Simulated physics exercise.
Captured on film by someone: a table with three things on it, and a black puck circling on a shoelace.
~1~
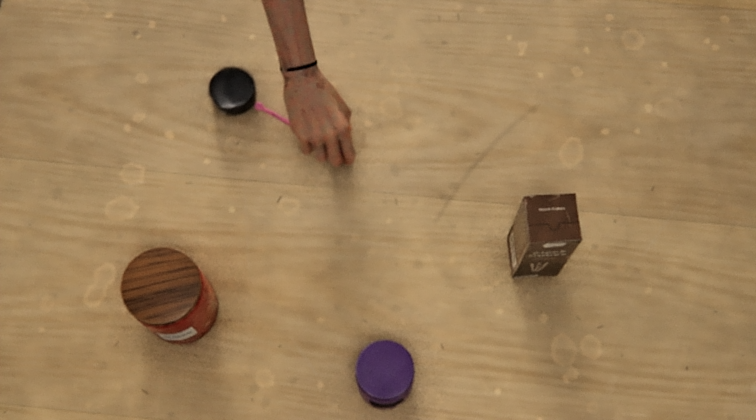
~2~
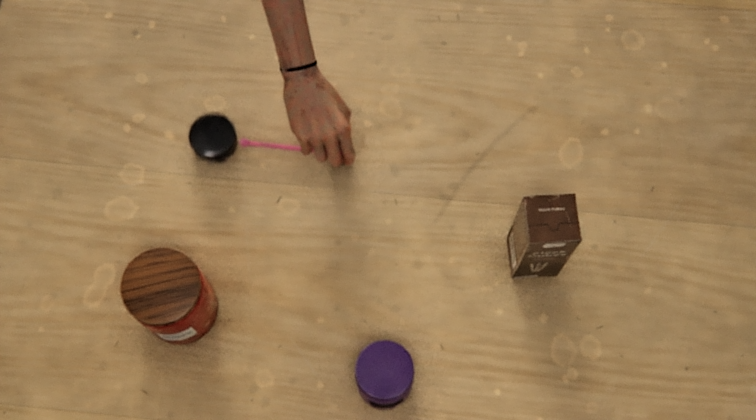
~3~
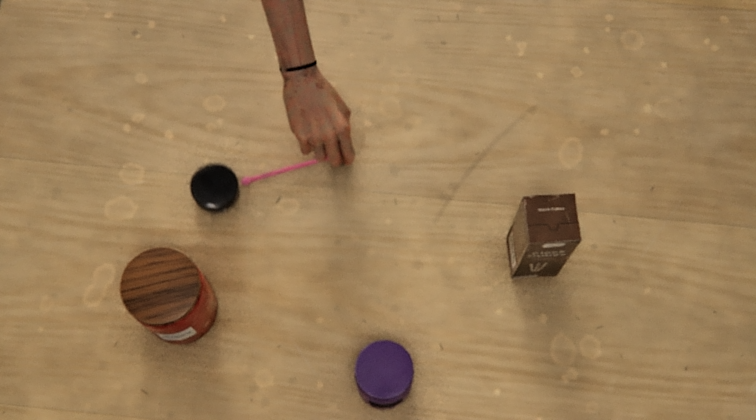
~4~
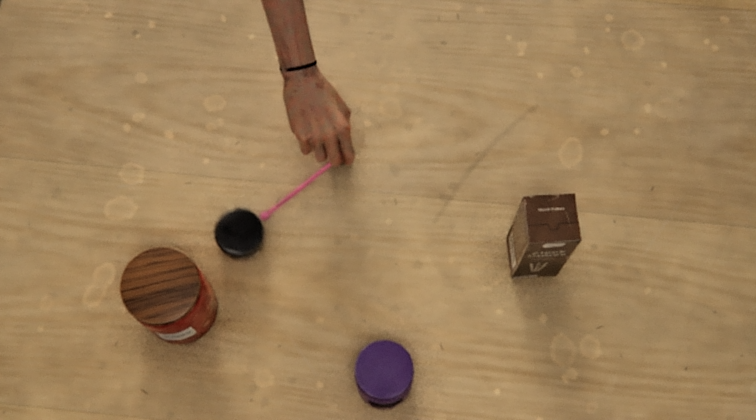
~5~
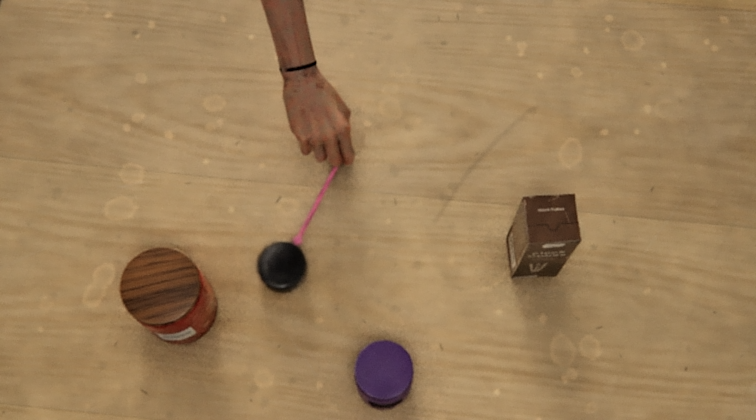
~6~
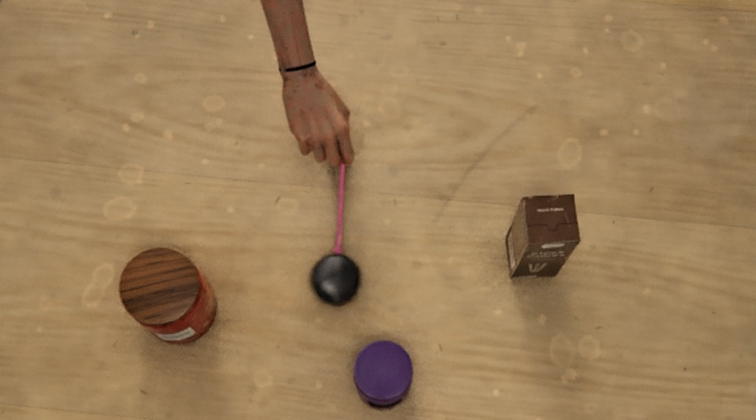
The clip opens with a hand holding a pink cord tied to a black puck at upper left, above a red canister, purple jar and brown carton. The puck swings anticlockwise down past the canister, then curves right until it is below the hand, while the other objects stay still.
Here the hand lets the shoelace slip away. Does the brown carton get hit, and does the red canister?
Answer: The brown carton gets hit, the red canister stays clear.
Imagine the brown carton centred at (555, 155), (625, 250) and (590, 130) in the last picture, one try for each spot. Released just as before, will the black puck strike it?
Result per position - 1: No collision; 2: Collision; 3: No collision.
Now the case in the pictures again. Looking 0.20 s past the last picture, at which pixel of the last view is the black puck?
I'd say close to (493, 264).
Then, 0.08 s later than the last view, puck near (444, 271).
Then, 0.20 s later than the last view, puck near (493, 264); brown carton pushed aside.
Finally, puck near (493, 265); brown carton pushed aside. The brown carton gets hit and the red canister escapes it.
